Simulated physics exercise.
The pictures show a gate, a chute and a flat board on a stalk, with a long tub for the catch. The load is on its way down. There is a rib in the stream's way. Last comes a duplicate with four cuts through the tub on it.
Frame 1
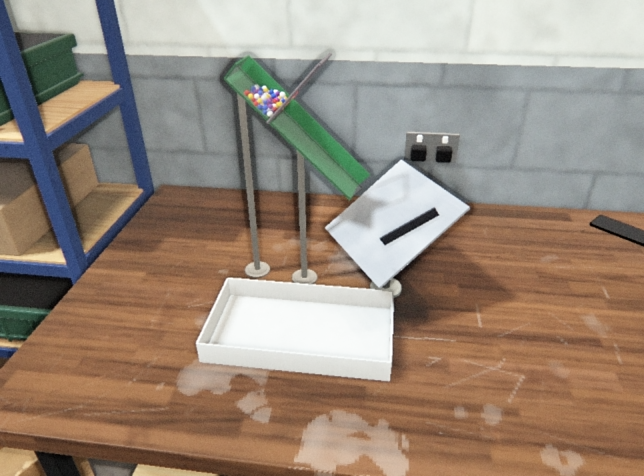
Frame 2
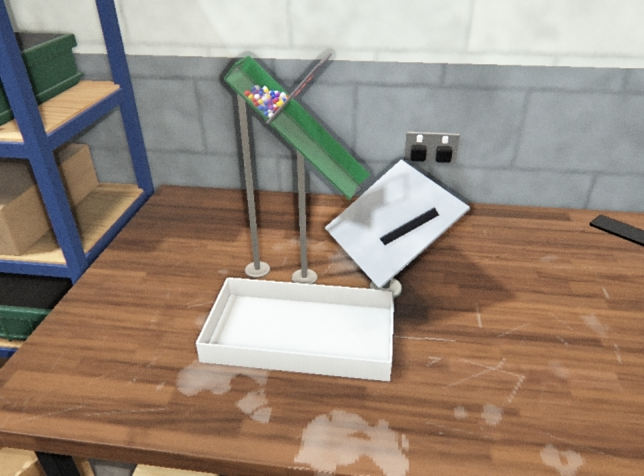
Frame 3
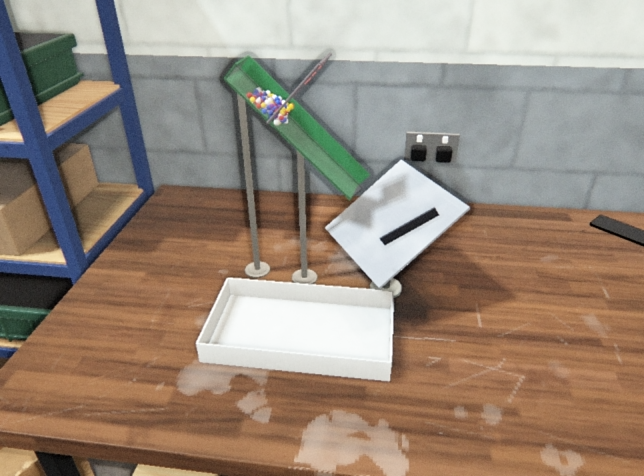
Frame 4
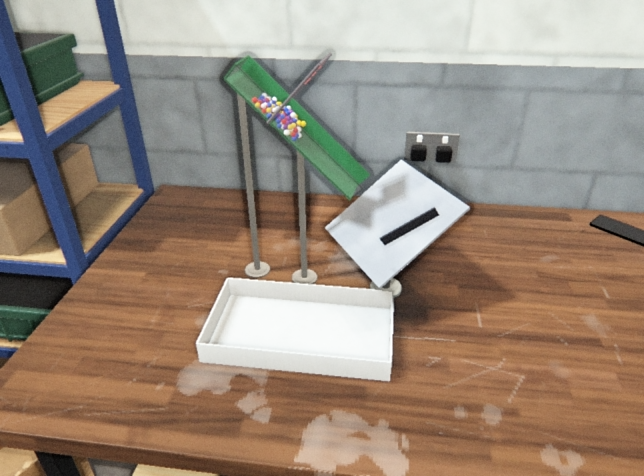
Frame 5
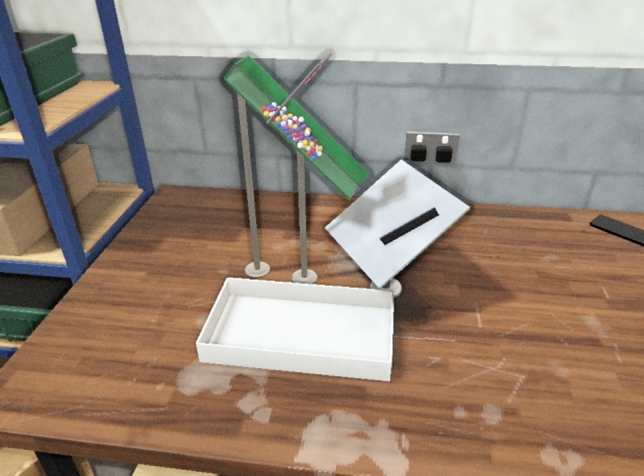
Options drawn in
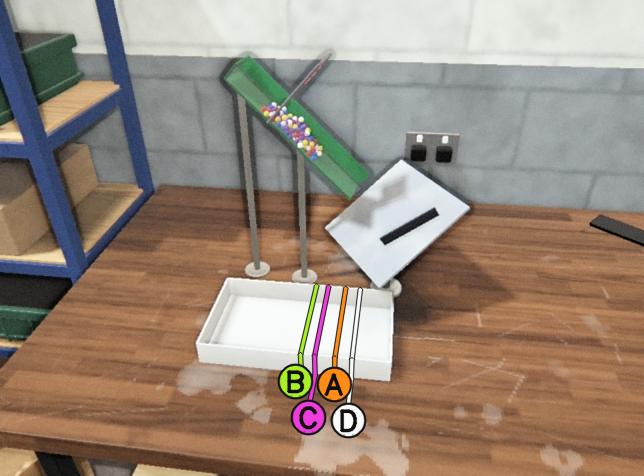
The clip opens on multicoloured round beads bunched behind a gate near the top of a sloping green chute, above a tilted pale board with a dark rib and an empty white tub. The beads then slide down to the right, spreading out as their front reaches about halfway along the chute.
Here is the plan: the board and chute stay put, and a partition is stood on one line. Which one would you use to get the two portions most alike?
C works best here.
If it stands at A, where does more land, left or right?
Left.
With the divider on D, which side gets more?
The left side.
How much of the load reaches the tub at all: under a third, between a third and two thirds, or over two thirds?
Over two thirds.
On the marked copy, line A crosses the front rim at (334, 357); line B crosses the front rim at (300, 353); line C crosses the front rim at (314, 355); line D crosses the front rim at (352, 358).
For line A, of what is caught, nearly all on the left of the divider, a stray few on the right.
For line B, of what is caught, a stray few on the left of the divider, nearly all on the right.
For line C, of what is caught, about half on the left of the divider, about half on the right.
For line D, of what is caught, all on the left of the divider, none on the right.
